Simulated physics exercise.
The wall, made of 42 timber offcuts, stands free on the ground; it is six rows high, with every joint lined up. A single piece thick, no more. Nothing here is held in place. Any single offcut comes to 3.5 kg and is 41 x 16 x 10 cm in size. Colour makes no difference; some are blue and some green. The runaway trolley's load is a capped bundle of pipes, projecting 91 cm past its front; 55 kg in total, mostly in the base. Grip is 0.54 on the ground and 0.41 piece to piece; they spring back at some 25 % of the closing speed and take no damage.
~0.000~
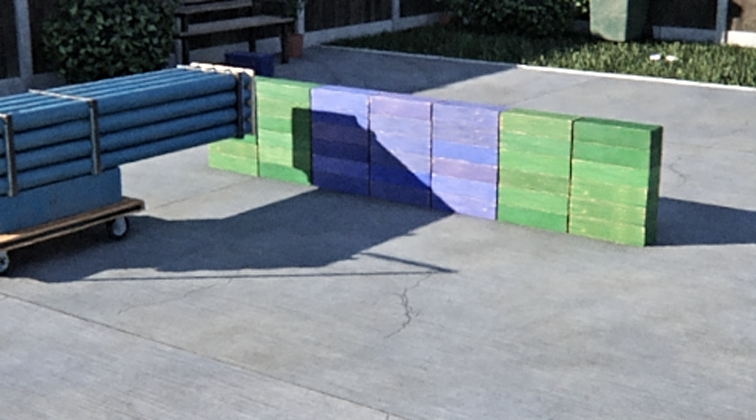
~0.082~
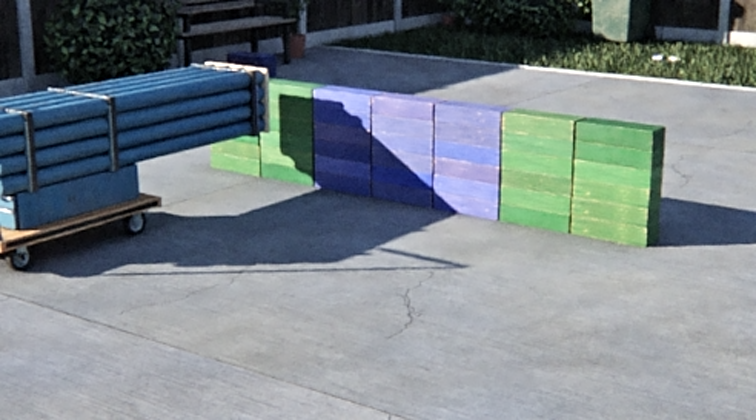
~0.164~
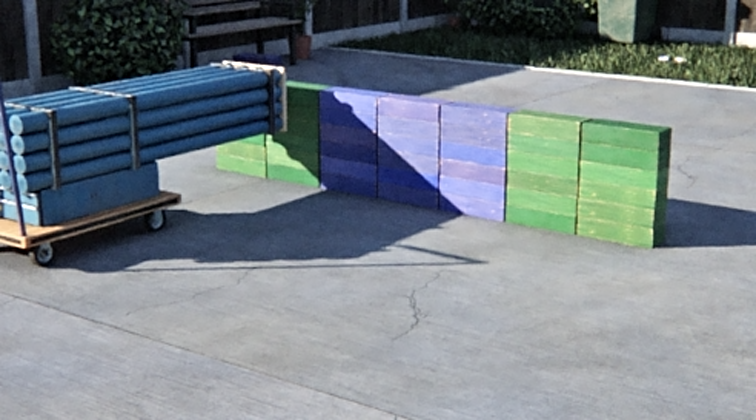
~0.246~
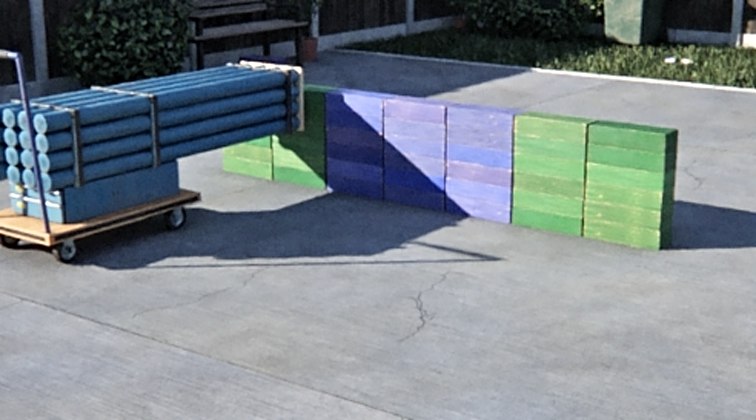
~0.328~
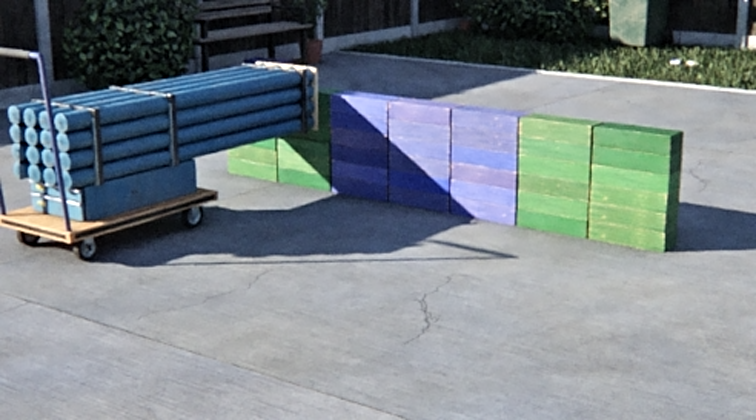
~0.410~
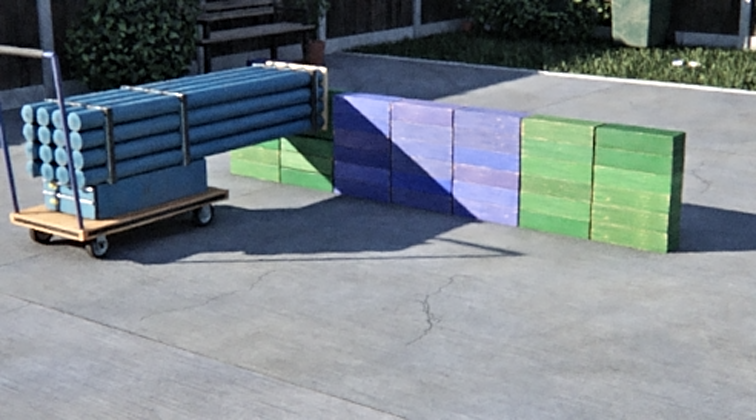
A trolley loaded with a bundle of blue pipes rolls in from the left across a paved yard, closing the gap to a low wall of green and blue timber blocks. The bundle's front end then reaches the wall's left part, pushing slightly into its line as a few blocks shift and lean a little.
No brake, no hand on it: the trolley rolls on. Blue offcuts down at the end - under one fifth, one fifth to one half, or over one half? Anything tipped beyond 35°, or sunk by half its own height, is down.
Under one fifth.
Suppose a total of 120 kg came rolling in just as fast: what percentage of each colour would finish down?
Green 30, blue 0 per cent.
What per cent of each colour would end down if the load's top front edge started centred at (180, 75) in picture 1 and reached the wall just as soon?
Result - green: 30%; blue: 0%.
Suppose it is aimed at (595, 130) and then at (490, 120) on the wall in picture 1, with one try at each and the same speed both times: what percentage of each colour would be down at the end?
Down by colour - green: 20%, then 20%; blue: 0%, then 20%.
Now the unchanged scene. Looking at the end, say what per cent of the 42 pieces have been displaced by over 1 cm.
It works out to 15 percent.
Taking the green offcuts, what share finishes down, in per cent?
Green share down - 30 in a hundred.
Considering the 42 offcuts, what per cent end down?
Estimate: Close to 15%.
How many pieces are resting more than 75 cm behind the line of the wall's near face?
Estimate: Close to 0 pieces.
By 0.56 s, load 18 cm past the wall's line, still rolling; none of the 18 blue offcuts down (0 of 42 in all colours); top blue offcut unmoved.
By 0.78 s, load 31 cm past the wall's line, still rolling; none of the 18 blue offcuts down (7 of 42 in all colours); top blue offcut unmoved.
When it is over (1.5 s), load 69 cm past the wall's line, still rolling; none of the 18 blue offcuts down (7 of 42 in all colours); top blue offcut unmoved; top green offcut unmoved. That is 0 per cent. In pixels of the last frame, middles, top blue offcut near (429, 113), top green offcut near (640, 139).
